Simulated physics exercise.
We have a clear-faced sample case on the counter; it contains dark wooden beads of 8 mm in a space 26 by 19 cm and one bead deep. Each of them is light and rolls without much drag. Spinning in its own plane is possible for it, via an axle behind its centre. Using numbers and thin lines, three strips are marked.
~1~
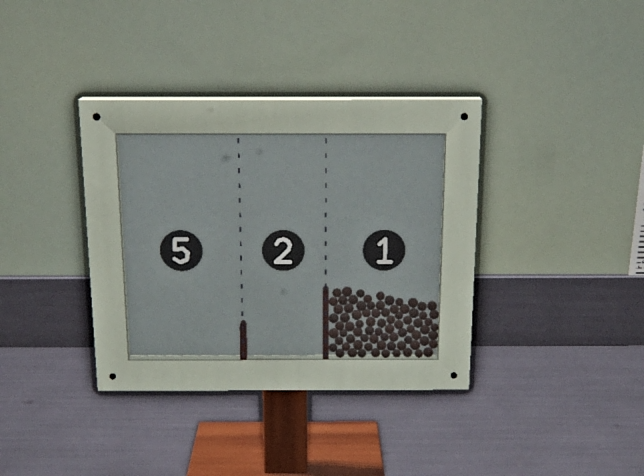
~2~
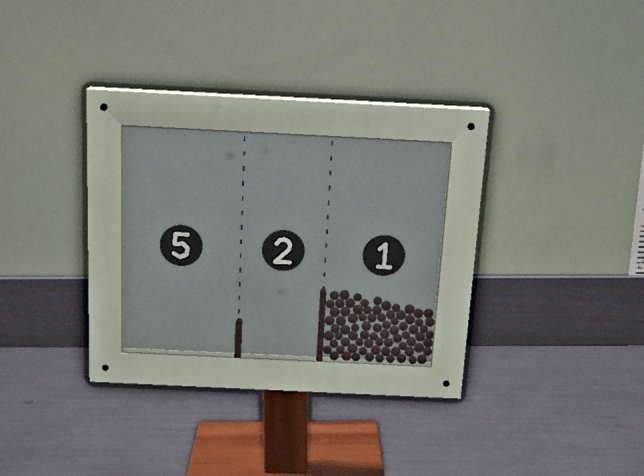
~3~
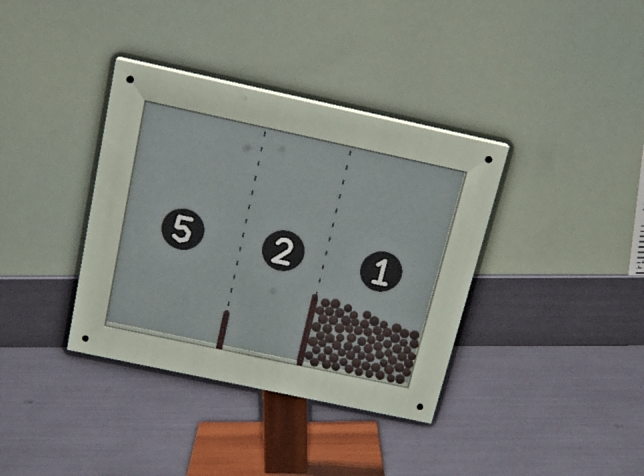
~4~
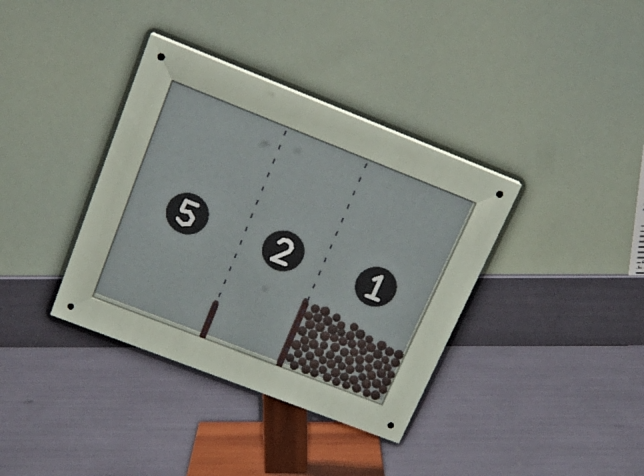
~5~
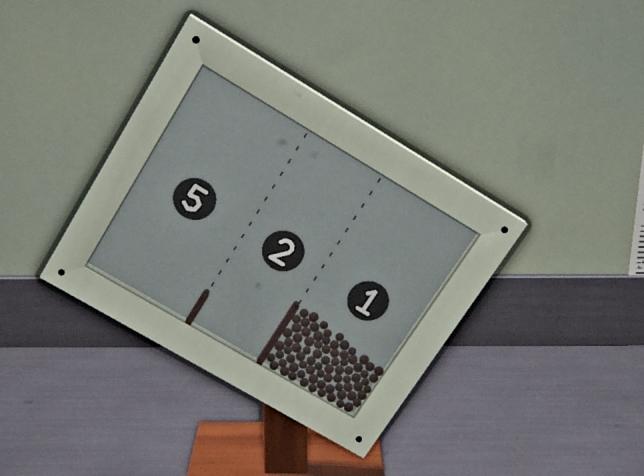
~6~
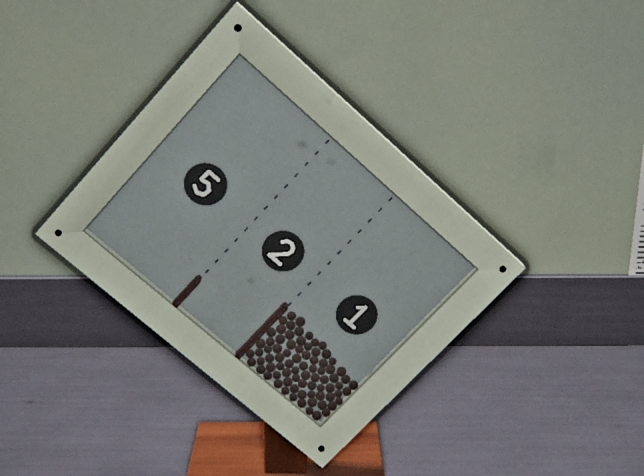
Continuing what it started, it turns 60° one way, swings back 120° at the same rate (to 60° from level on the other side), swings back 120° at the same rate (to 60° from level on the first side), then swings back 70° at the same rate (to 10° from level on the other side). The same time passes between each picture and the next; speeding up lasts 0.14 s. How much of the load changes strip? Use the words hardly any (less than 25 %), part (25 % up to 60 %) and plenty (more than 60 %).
The share is hardly any.
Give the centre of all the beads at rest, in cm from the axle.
The middle sits around 7 cm right of it and 6 cm below it.
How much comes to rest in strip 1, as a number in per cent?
Some 85 percent.
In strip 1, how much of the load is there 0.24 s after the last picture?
Share: Some 100 per cent.
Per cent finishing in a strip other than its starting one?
About 15 %.
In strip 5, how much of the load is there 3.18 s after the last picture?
It works out at roughly 15 %.
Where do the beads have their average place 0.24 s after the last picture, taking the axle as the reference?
About 1 cm left and 11 cm below.
Then, 0.24 s later than the last picture, it stands 60° clockwise; the beads' middle is 1 cm left of and 11 cm below the centre; no. 1, 100 %; 0 % have changed strip.
Then, 3.18 s later than the last picture, it stands 25° clockwise; the beads' middle is 3 cm right of and 10 cm below the centre; no. 1, 85 %, no. 2, 5 %, no. 5, 15 %; 15 % have changed strip.
Then, 3.58 s later than the last picture, it stands 10° anticlockwise; the beads' middle is 8 cm right of and 6 cm below the centre; no. 1, 85 %, no. 2, 5 %, no. 5, 15 %; 15 % have changed strip.
At rest 4.3 s after the last picture, it stands 10° anticlockwise; no. 1, 85 %, no. 2, 5 %, no. 5, 15 %; 15 % have changed strip.
